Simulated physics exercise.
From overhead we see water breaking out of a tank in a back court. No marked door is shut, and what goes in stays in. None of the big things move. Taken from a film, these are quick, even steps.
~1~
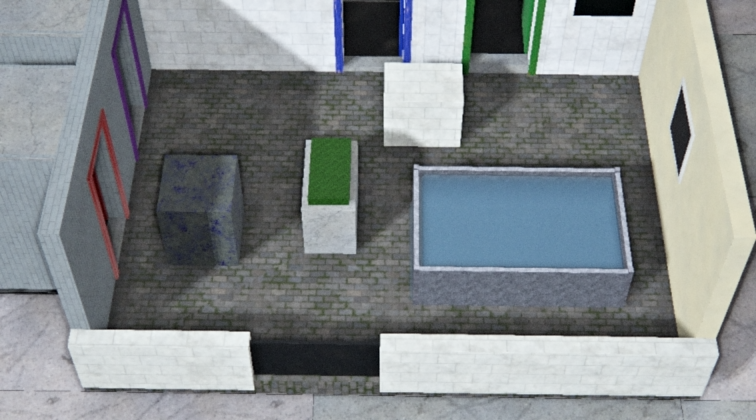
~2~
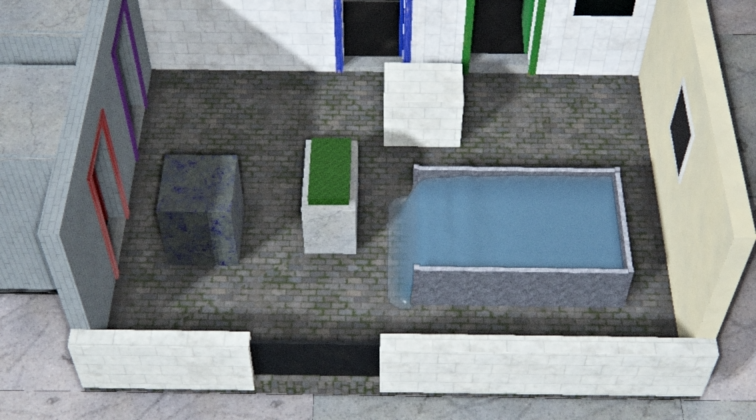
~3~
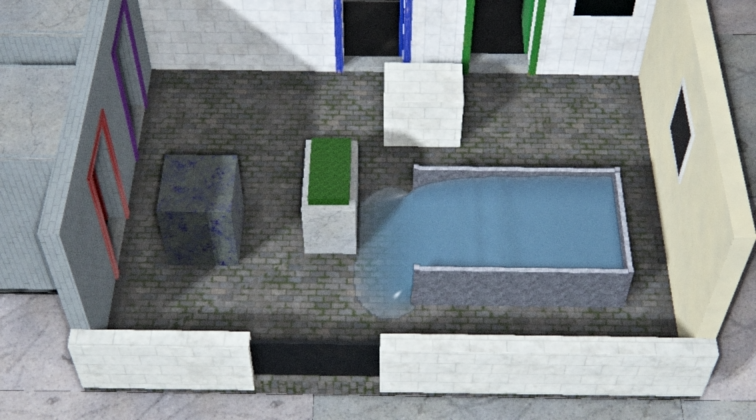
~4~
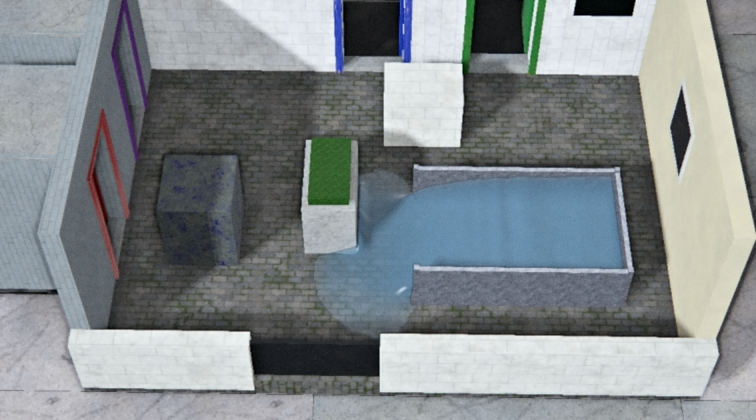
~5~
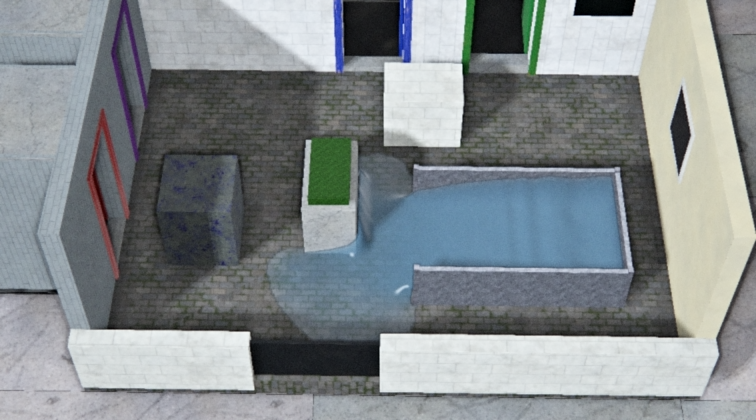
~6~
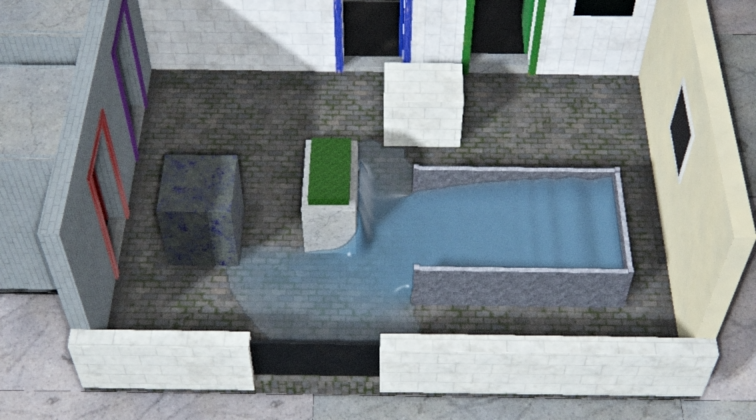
In a walled back court, water bursts from the left end of a tank, spreading around a green-topped white block and across dark paving.
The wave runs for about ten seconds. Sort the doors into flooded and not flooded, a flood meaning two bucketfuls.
Sorted: Green door - not flooded; red door - flooded; blue door - flooded; purple door - flooded.
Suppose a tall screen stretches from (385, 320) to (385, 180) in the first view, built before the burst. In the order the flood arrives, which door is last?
Last comes the one in blue.
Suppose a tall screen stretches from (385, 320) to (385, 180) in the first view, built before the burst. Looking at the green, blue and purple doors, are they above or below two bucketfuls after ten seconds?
Green door falls short, blue door falls short, purple door falls short.
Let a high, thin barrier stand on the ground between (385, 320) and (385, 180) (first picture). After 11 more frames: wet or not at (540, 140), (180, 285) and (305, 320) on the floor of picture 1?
Results in order: Swamped / bone-dry / swamped.
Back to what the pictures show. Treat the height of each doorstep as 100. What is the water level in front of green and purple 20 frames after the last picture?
The first is near 0 per cent, the second near 190 per cent.
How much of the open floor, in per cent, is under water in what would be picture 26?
I'd put it at roughly 75 per cent.
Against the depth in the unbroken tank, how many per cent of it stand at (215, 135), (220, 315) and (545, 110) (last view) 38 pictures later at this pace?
14, 20 and 4 in a hundred, in turn.
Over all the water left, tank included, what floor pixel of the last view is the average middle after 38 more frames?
I'd put my finger on (357, 222).
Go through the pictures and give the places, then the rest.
In the first picture, still water in the tank at (519, 222).
In the second picture, water pours out at (418, 240) and has run to (409, 198).
In the third picture, the front is at (388, 191), out from the gap at (418, 242).
In the fourth picture, water pours out at (417, 243) and has run to (327, 301).
In the fifth picture, the front is at (278, 289), out from the gap at (417, 244).
In the sixth picture, the front is at (234, 277), out from the gap at (417, 244).
A moment on, water covers 35 % of the floor; the green door not reached, the red door not reached, the blue door not reached, the purple door not reached.
Next, water covers 50 % of the floor; the green door not reached, the red door under two buckets in, the blue door under two buckets in, the purple door not reached.
Then, water covers 75 % of the floor; the green door not reached, the red door over two buckets in, the blue door over two buckets in, the purple door wet at the sill, nothing in.
Later, water covers 95 % of the floor; the green door wet at the sill, nothing in, the red door far over two buckets in, the blue door over two buckets in, the purple door over two buckets in.
In the end, water covers 100 % of the floor; the green door wet at the sill, nothing in, the red door far over two buckets in, the blue door over two buckets in, the purple door over two buckets in.
